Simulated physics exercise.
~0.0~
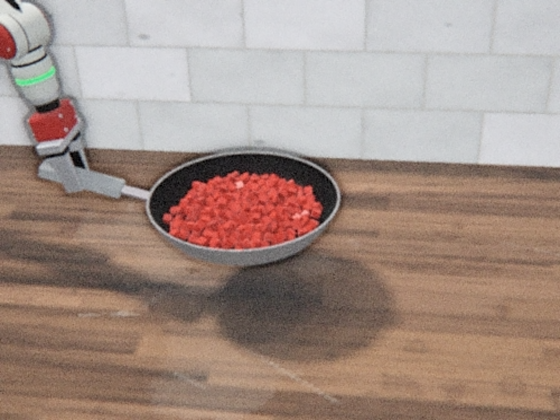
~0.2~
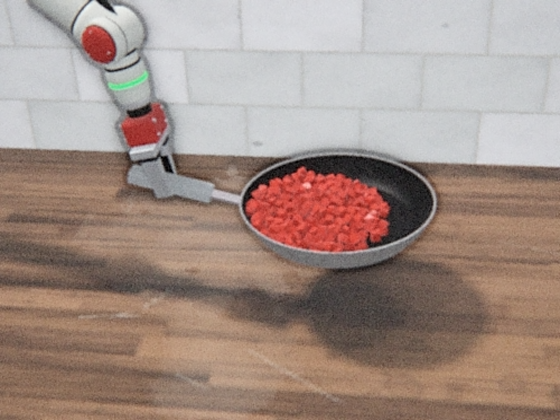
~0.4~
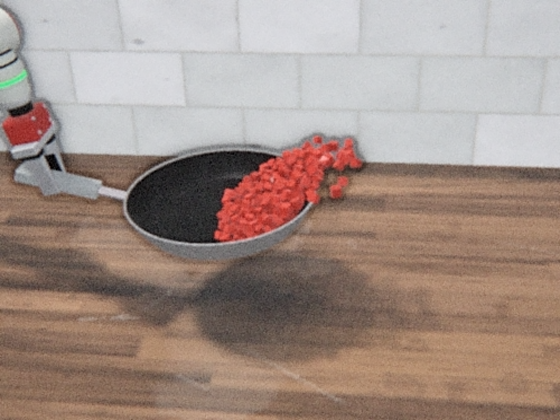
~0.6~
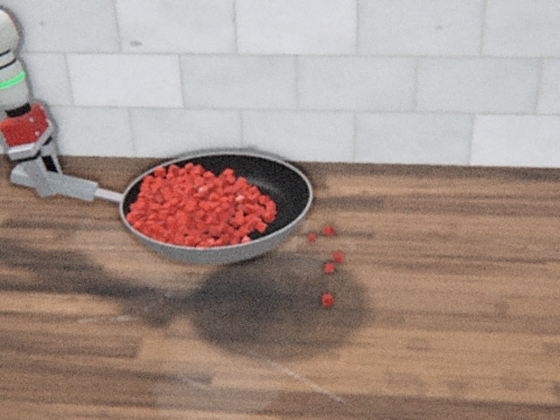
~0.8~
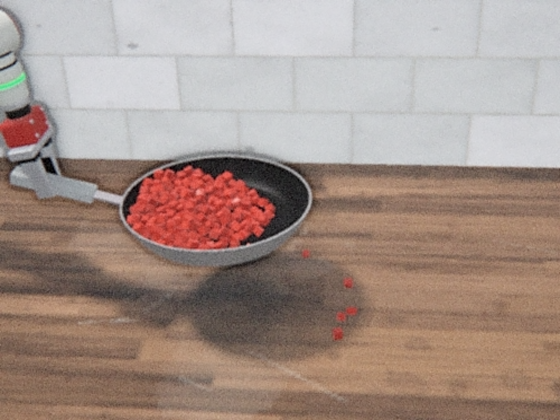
Red cubes sliding and tossing in a frying pan as a robot arm jerks it right then left, a few spilling onto the wooden surface.
